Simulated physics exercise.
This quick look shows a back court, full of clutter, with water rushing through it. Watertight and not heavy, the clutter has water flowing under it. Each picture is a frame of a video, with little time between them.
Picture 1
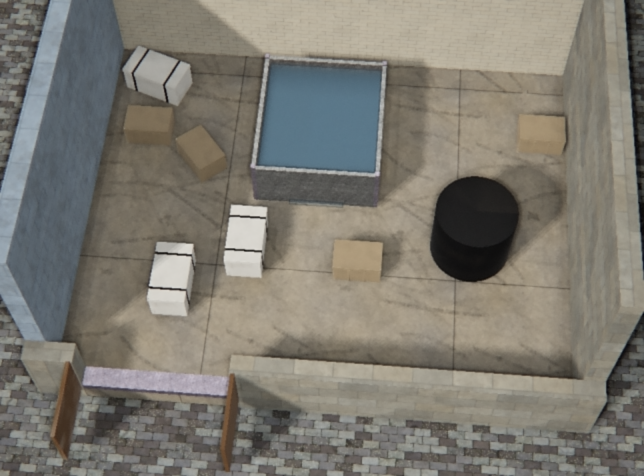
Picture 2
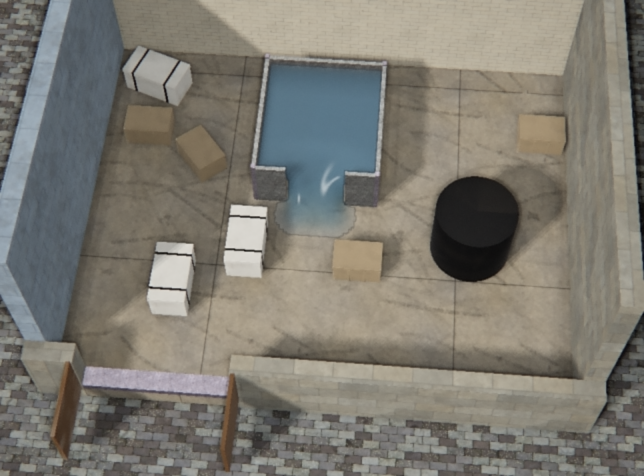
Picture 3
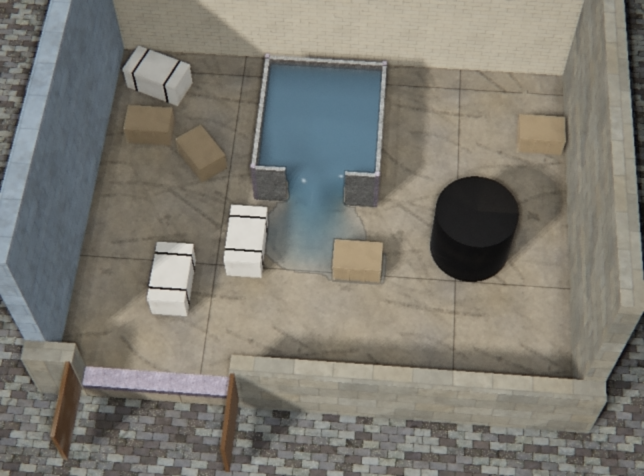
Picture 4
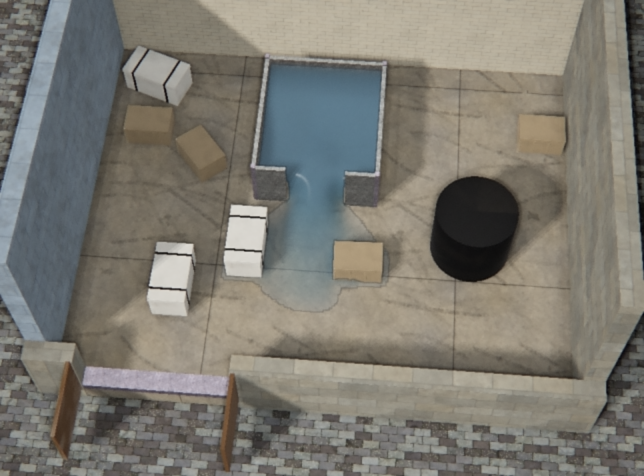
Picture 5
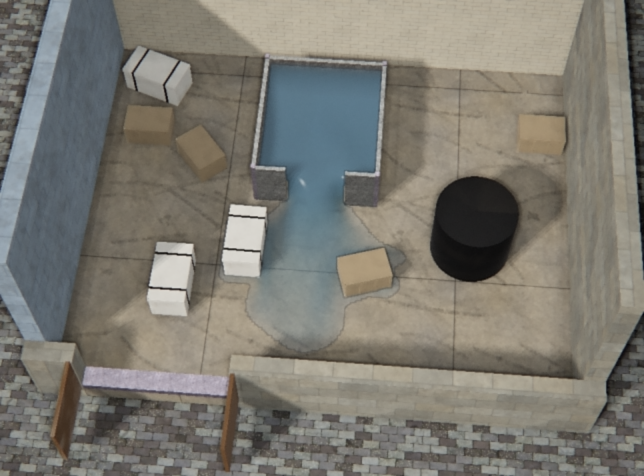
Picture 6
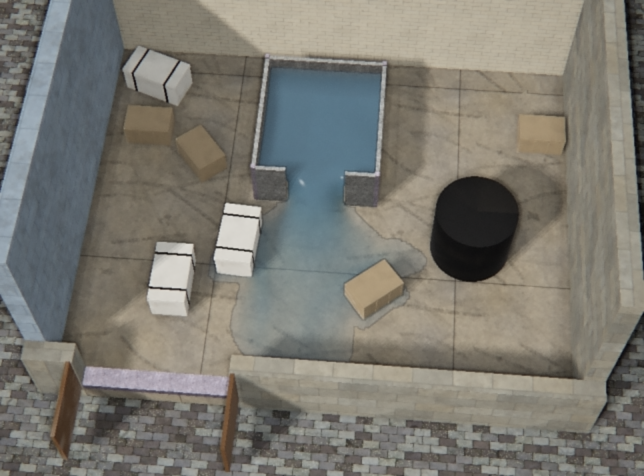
The clip opens on a walled court scattered with white trunks and tan crates, a full pool at the back. The pool's front wall opens in the middle and water pours out, spreading across the floor. The nearest crate turns and slides toward the front, then the closest white trunk shifts slightly left.
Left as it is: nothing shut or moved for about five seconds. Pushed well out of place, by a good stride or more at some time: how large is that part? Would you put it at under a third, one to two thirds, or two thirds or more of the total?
The things swept well aside make up a third to two thirds.
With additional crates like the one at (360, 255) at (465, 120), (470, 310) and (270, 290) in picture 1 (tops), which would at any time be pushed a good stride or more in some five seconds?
Listed in sequence, the answers are remains nearby, displaced a stride and displaced a stride.
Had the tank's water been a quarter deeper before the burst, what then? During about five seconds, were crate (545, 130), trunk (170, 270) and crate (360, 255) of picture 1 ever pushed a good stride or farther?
One: Passed the mark. Two: Passed the mark. Three: Passed the mark.
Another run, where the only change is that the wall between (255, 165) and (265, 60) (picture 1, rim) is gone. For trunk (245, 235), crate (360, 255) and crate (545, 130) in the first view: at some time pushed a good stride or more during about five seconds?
First covers that distance, second stays short of it, third stays short of it.
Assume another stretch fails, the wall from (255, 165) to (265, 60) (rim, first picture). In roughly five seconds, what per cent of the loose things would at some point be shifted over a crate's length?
70 percent, give or take.
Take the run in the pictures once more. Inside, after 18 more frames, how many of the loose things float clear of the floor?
Counted: 0.
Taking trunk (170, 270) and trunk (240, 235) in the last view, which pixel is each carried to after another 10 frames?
(142, 273) and (188, 223), roughly.
A moment on, 1 of 7 are well off their spots; 0 afloat.
Next, 2 of 7 are well off their spots; 0 afloat.
Later, 2 of 7 are well off their spots; 0 afloat.
In the end, 3 of 7 are well off their spots, and 3 have been at some point; 0 afloat.
